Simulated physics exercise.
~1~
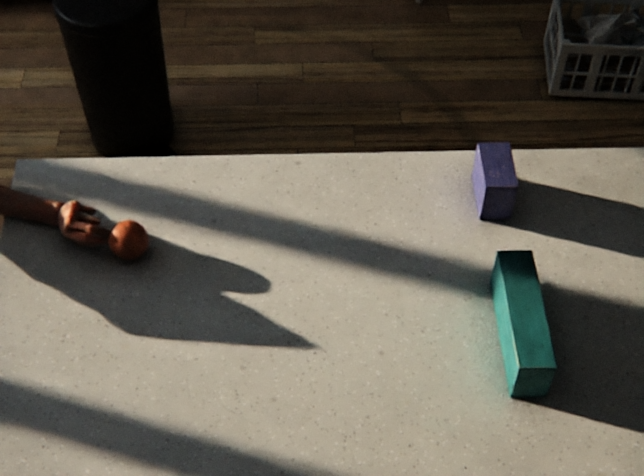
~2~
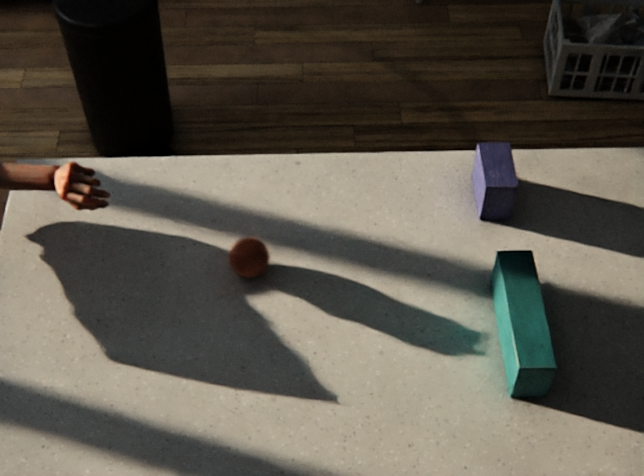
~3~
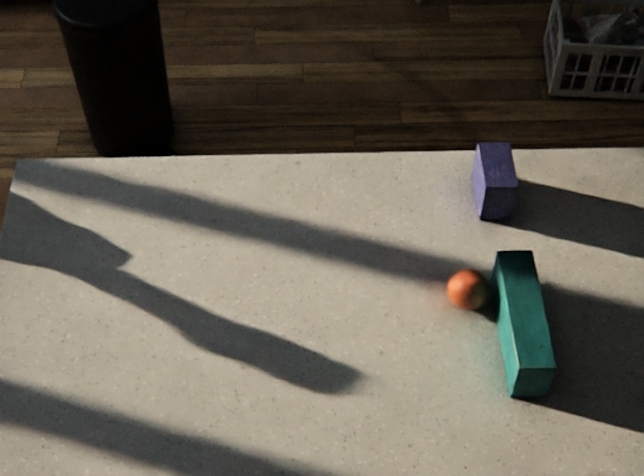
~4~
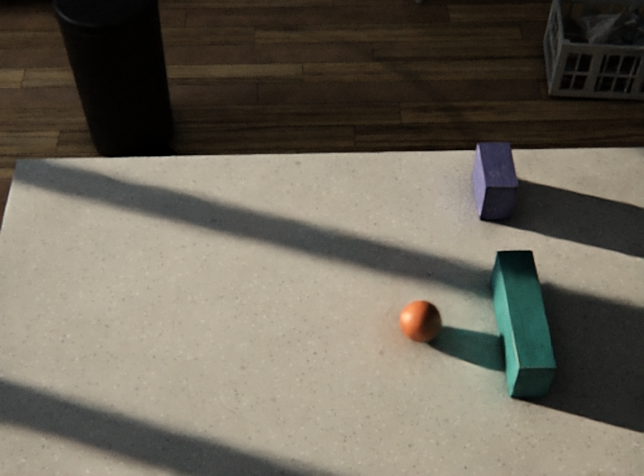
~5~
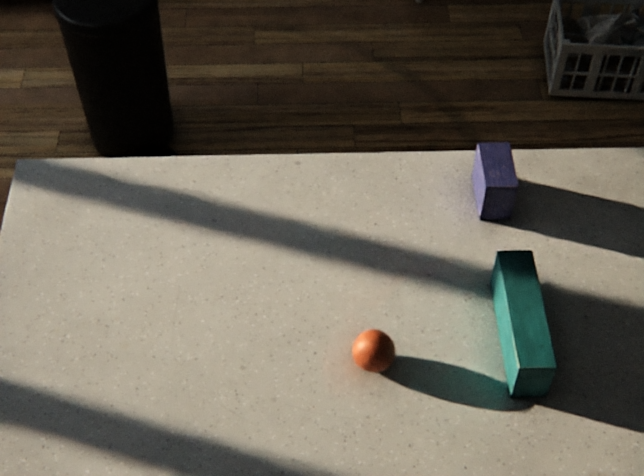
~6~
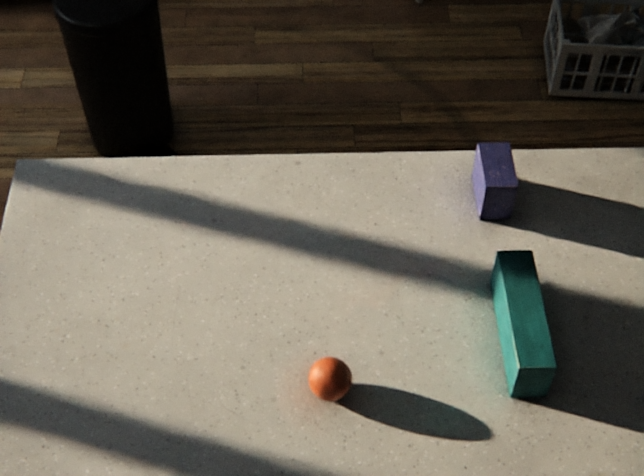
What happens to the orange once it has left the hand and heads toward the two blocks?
It does not get through the gap. It hits the turquoise block and bounces off, heading back to the left and toward the viewer.
